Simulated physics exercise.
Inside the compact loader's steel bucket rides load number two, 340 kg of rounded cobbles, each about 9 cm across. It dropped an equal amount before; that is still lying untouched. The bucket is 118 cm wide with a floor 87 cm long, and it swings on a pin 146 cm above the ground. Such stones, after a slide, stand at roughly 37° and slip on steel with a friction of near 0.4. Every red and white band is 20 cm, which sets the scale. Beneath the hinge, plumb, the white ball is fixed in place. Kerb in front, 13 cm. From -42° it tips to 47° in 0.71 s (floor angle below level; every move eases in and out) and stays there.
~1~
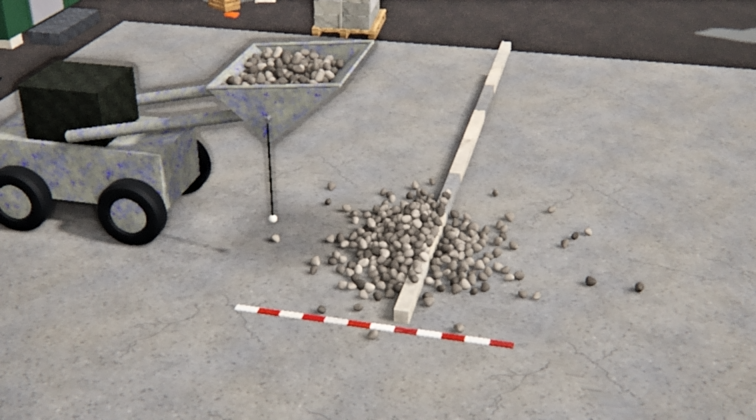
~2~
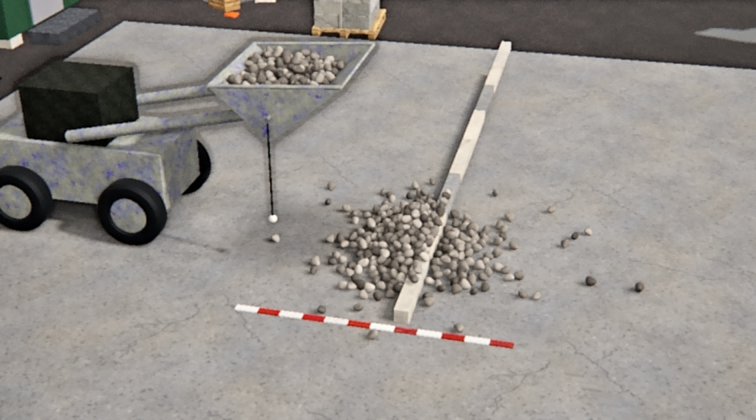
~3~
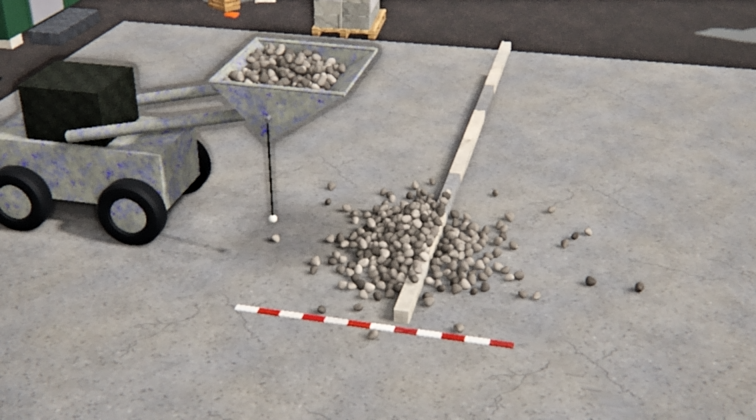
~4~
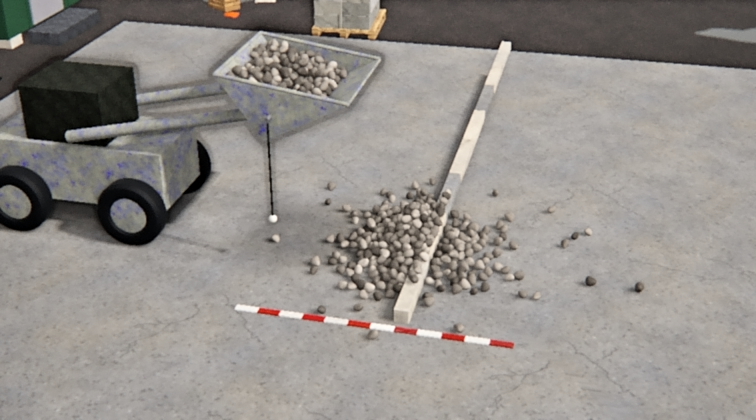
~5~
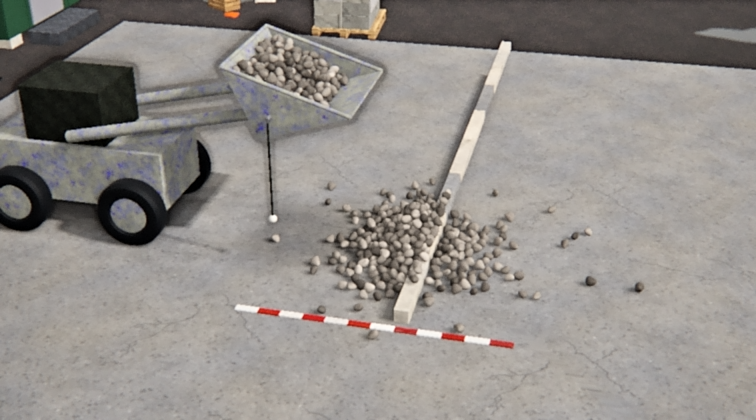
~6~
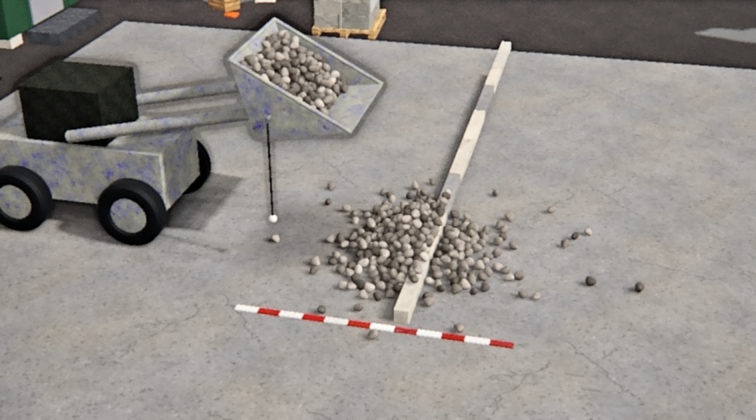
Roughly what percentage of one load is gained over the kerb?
Roughly 4 per cent.
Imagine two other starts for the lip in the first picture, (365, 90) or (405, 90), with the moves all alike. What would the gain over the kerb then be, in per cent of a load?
I'd expect near 20 per cent first and near 75 per cent next.
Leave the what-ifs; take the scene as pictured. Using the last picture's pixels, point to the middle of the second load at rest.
Middle: Approx. (374, 232) px.
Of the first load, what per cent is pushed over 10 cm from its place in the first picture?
Roughly 10 per cent of them.
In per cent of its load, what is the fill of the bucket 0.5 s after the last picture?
Close to 75 in a hundred.
Then, 0.2 s after the last picture the floor is at 33°; in per cent of one load, 100 in the bucket, 76 on this side of the kerb, 23 over the kerb; the foremost stones are at (571, 258).
Then, 0.5 s after the last picture the floor is at 47°; in per cent of one load, 75 in the bucket, 101 on this side of the kerb, 23 over the kerb; the foremost stones are at (571, 258).
Then, 0.9 s after the last picture the floor is at 47°; in per cent of one load, 9 in the bucket, 168 on this side of the kerb, 23 over the kerb; the foremost stones are at (571, 258).
Then, 3.5 s after the last picture the floor is at 47°; in per cent of one load, 0 in the bucket, 172 on this side of the kerb, 28 over the kerb; the foremost stones are at (576, 254). Net gain over the kerb, 4.
